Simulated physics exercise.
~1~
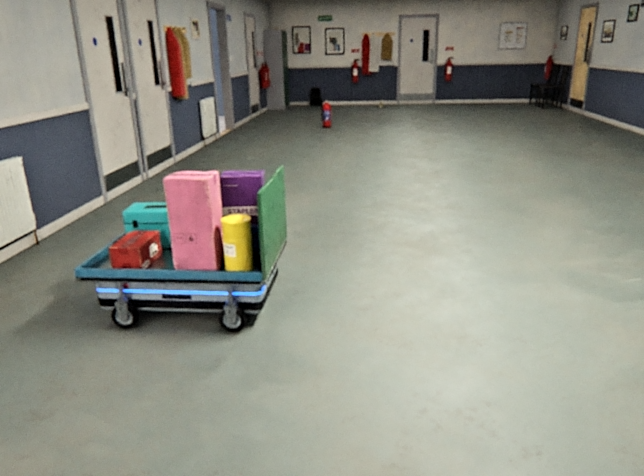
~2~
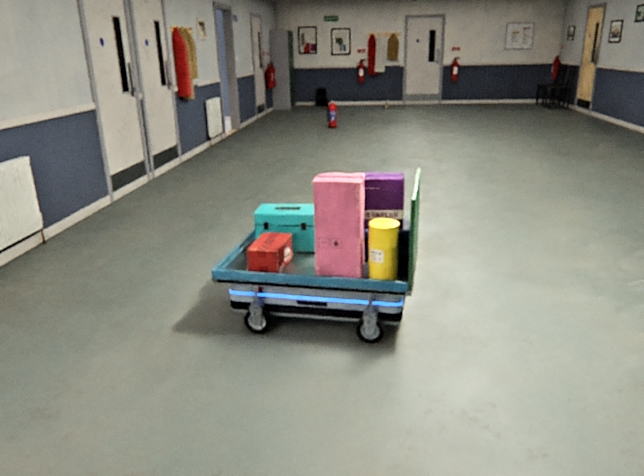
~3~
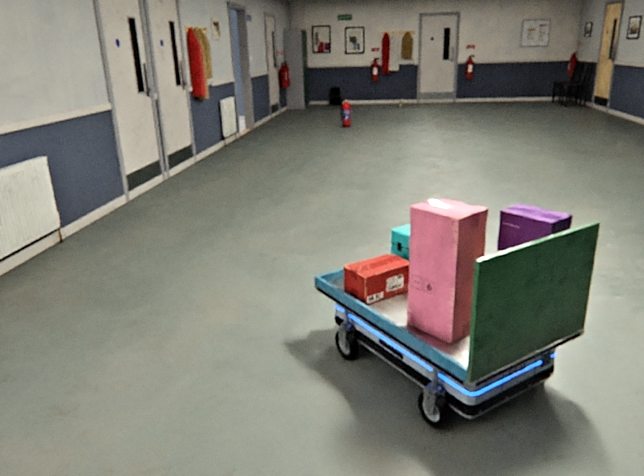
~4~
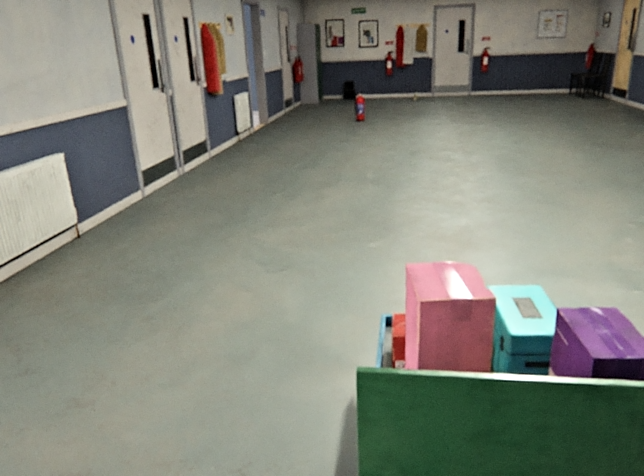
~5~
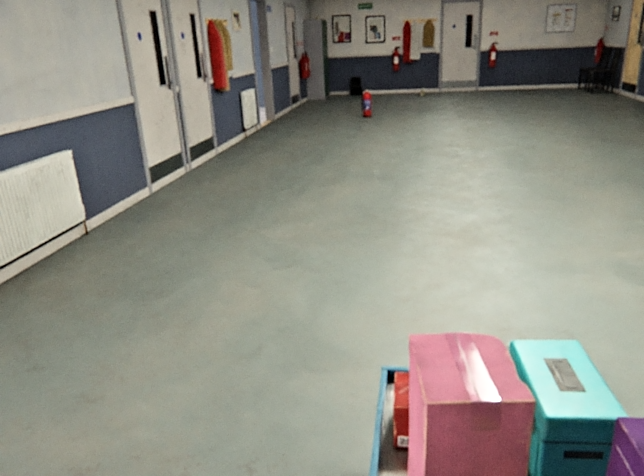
A flat cart with a blue-edged deck and a tall green board at its front rolls rightward across the grey floor of a large hall, seen from slightly above. It carries a red parcel and turquoise toolbox at the left, a tall pink box in the middle, and a yellow canister and purple box near the board. The cart swings toward the viewer as the view pans slightly left, and the board hides the canister. It ends at the lower right, board out of view, with the pink box upright, the turquoise toolbox beside it and the purple box cut off by the edge.
